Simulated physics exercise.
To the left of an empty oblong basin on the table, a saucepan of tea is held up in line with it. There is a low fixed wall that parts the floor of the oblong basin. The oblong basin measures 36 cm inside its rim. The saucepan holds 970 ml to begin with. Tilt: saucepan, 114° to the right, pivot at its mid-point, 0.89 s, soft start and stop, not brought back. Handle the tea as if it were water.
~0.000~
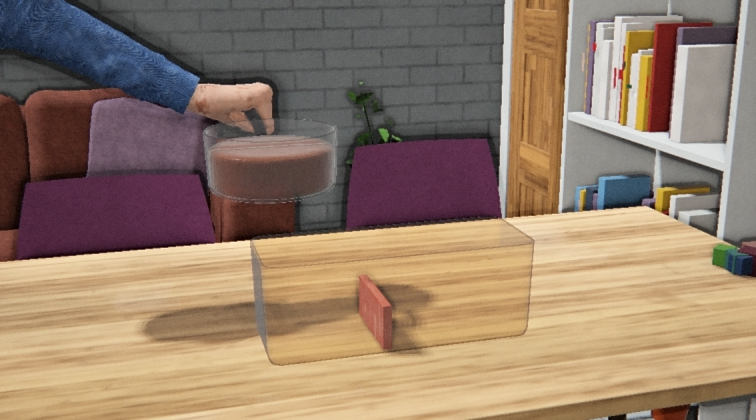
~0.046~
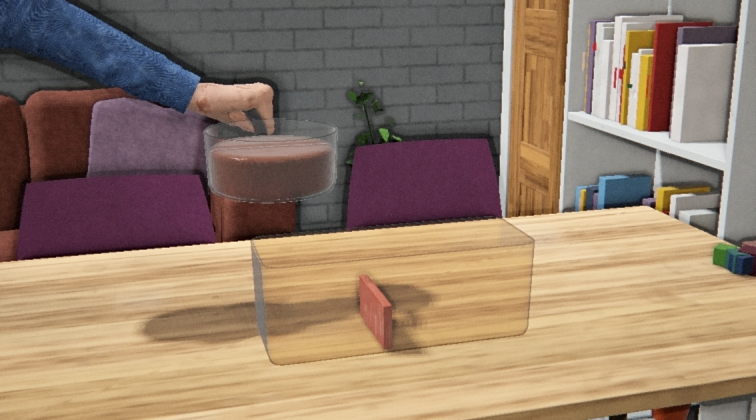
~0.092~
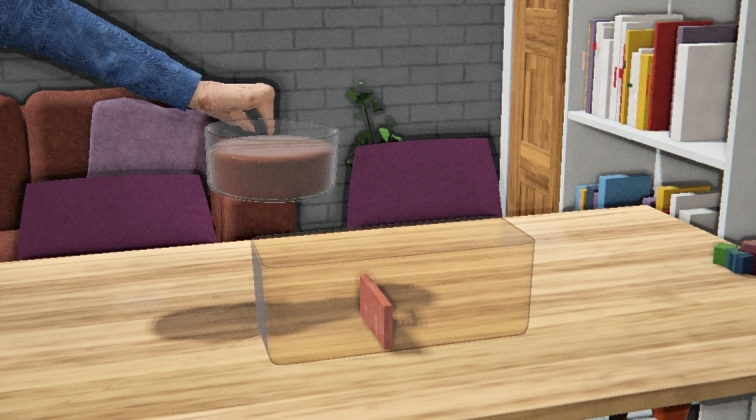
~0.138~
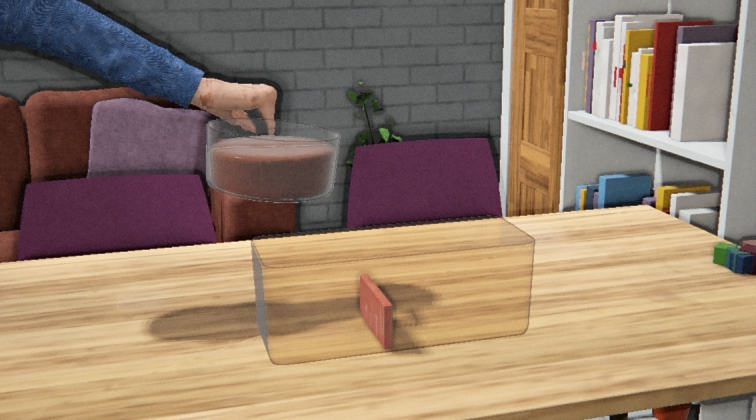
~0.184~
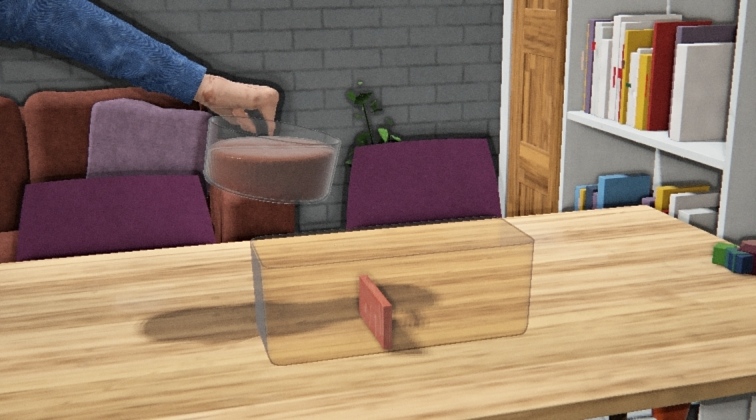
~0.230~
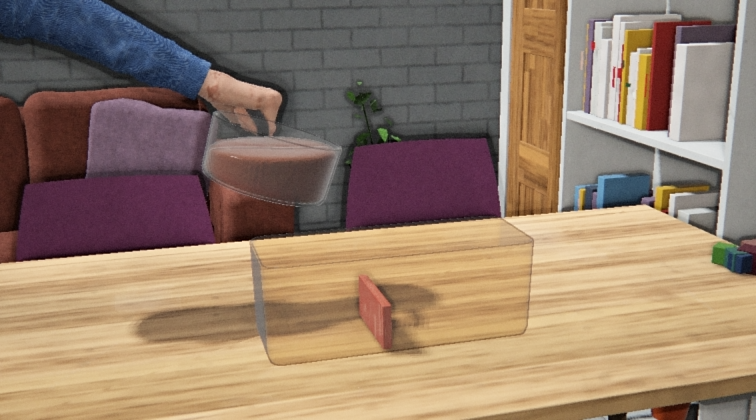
A hand held a clear round pan of brown liquid above a wooden table, left of a see-through oblong basin with a small red wall inside, then slowly tilted the pan toward the right.
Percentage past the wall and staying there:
45 percent.
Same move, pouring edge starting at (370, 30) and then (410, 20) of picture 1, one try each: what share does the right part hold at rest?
Around 90 per cent first, around 90 per cent next.
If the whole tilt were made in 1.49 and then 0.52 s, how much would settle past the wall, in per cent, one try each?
Result: 55 per cent, then 25 per cent.
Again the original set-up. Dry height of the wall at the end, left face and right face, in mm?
Left 32 mm, right 44 mm.
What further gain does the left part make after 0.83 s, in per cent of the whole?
8 %.
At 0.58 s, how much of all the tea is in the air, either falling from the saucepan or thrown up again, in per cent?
I'd put it at about 38 percent.
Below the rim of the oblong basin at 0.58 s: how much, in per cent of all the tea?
Estimate - around 24 in a hundred parts.
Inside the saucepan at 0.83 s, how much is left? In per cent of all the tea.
Share remaining: Approx. 5 %.
By 0.58 s the tilt is 83° and 37 per cent is still to pour, 5 is left of the wall and 19 right of it.
By 0.83 s the tilt is 113° and 5 per cent is still to pour, 46 is left of the wall and 45 right of it.
By 1.10 s the tilt is 114° and 0 per cent is still to pour, 53 is left of the wall and 45 right of it.
By 1.39 s the tilt is 114° and 0 per cent is still to pour, 54 is left of the wall and 45 right of it.
At rest 54 per cent lies left of the wall, 45 right of it and 2 outside.
